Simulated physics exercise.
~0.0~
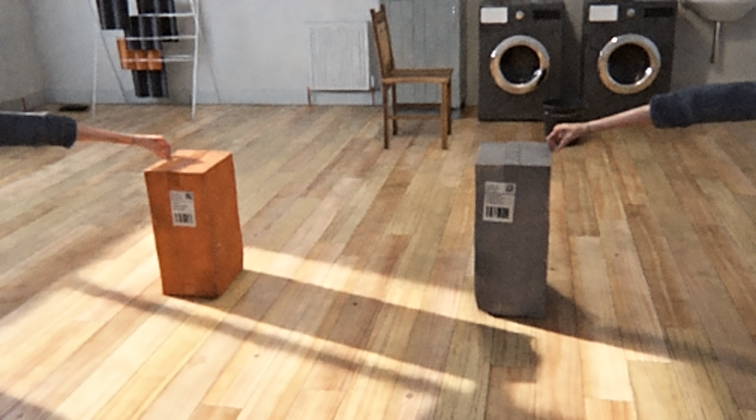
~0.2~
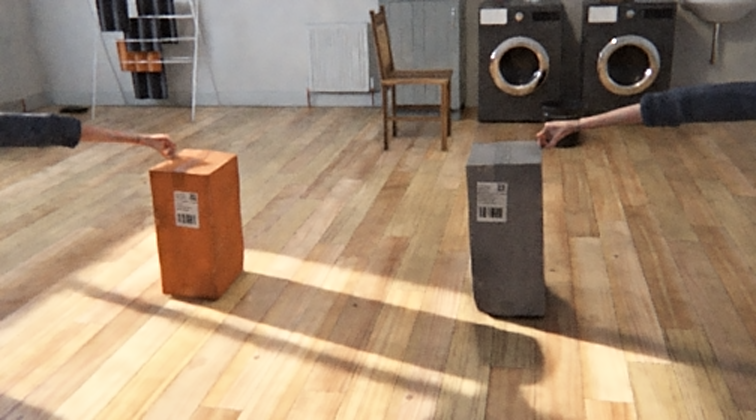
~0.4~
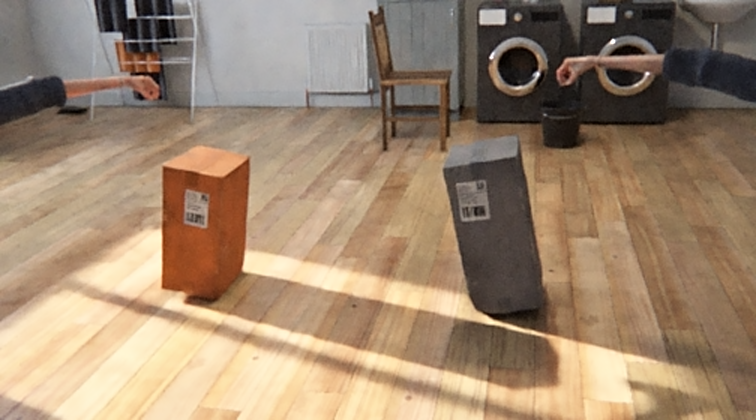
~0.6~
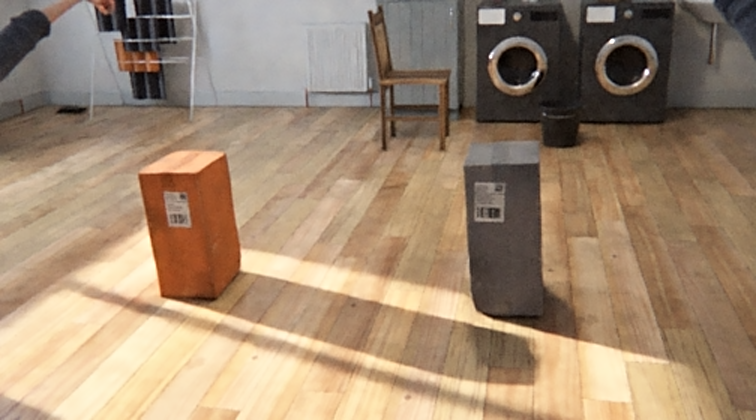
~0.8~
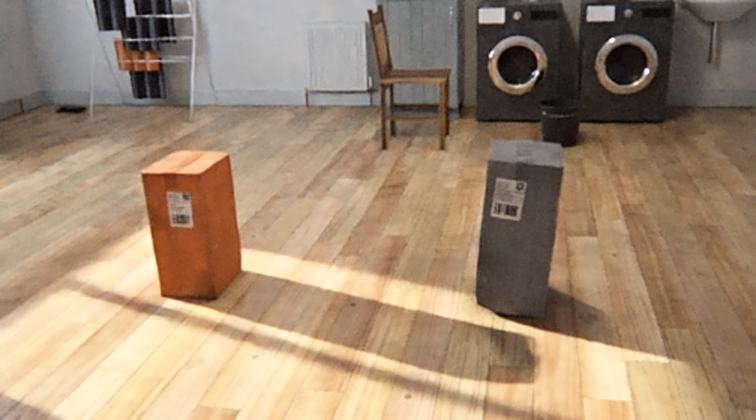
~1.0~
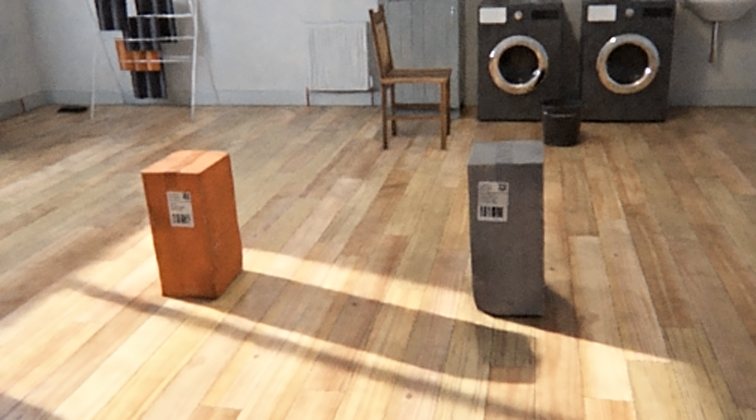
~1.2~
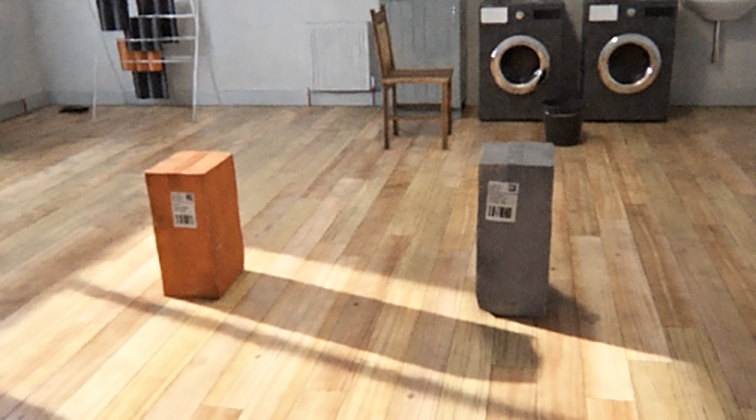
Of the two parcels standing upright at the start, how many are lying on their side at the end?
None of them are. Both the orange parcel and the grey parcel are standing upright at the end.
